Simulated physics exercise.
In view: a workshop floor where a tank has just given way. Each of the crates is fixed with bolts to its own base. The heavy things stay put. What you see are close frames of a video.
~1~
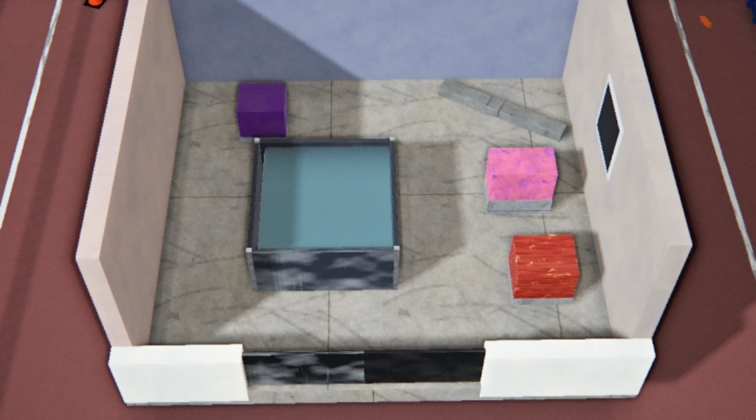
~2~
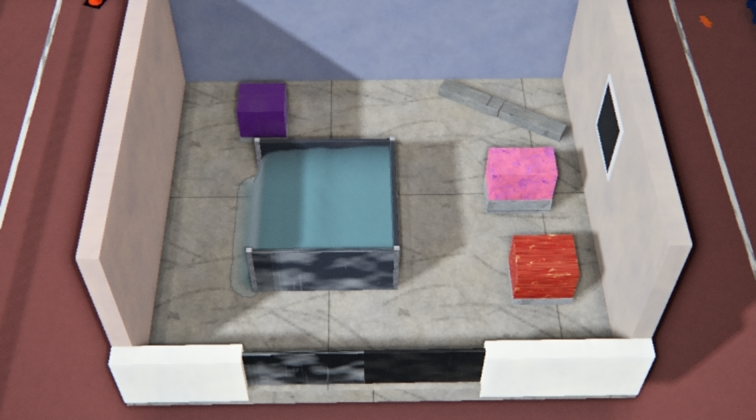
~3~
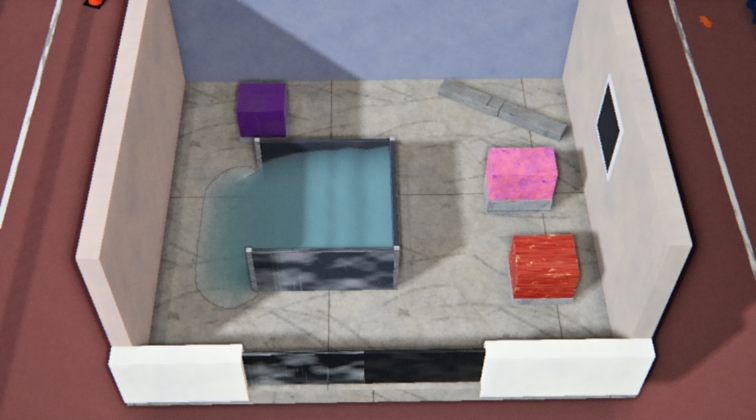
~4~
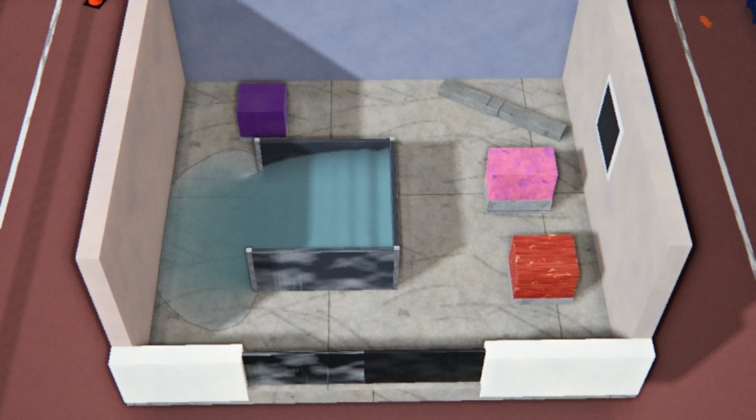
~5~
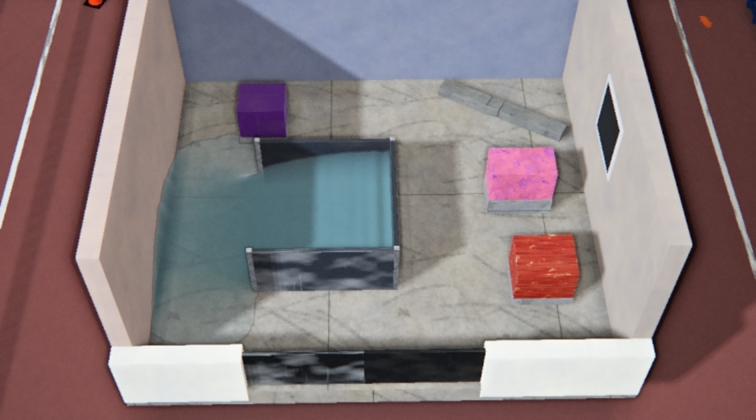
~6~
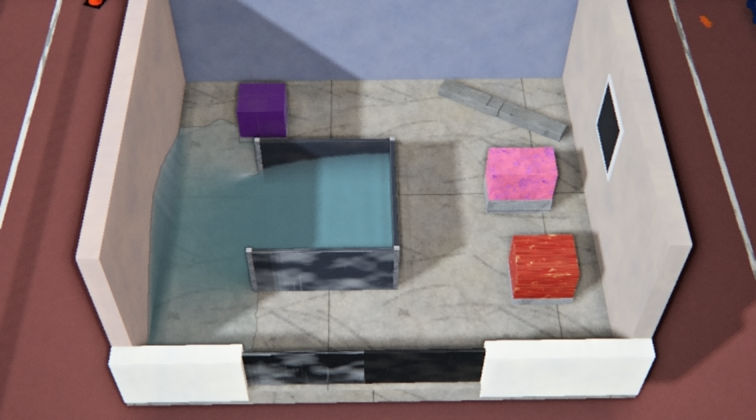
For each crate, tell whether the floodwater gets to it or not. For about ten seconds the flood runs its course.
Result: Pink crate: Clear, purple crate: Doused, red crate: Doused.
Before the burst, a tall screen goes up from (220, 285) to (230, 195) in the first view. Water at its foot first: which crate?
The purple crate gets it first.
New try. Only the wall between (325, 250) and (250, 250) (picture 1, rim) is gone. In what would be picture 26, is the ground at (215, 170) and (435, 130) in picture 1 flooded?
First spot inundated, second spot left untouched.
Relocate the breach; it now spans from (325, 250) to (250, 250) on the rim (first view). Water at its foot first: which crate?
Answer: The red crate.
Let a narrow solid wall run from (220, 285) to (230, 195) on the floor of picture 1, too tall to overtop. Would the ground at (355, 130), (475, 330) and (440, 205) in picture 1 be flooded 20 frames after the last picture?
The first point comes out inundated, the next inundated, the last unwetted.
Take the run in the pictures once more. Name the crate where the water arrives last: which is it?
Last is the pink-painted one.
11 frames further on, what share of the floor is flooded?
Roughly 40 percent, I reckon.
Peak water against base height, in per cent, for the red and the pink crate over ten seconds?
Peak levels: Approx. 170 % then 60 %.
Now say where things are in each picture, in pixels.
In the first picture, the open tank at (324, 197) is whole and still.
In the second picture, the front is at a hidden place, out from the gap at (260, 222).
In the third picture, the front is at (236, 173), out from the gap at (260, 224).
In the fourth picture, the front is at (212, 160), out from the gap at (260, 225).
In the fifth picture, the front is at (176, 155), out from the gap at (260, 225).
In the sixth picture, water pours out at (260, 225) and has run to (180, 131).
A moment on, water covers 25 % of the floor; the pink crate not reached, the purple crate water round its plinth, the red crate not reached.
Next, water covers 40 % of the floor; the pink crate not reached, the purple crate water round its plinth, the red crate not reached.
Then, water covers 85 % of the floor; the pink crate water round its plinth, the purple crate water round its plinth, the red crate water round its plinth.
Later, water covers 100 % of the floor; the pink crate water round its plinth, the purple crate water round its plinth, the red crate water round its plinth.
In the end, water covers 100 % of the floor; the pink crate stayed above the water, the purple crate was topped, the red crate was topped.
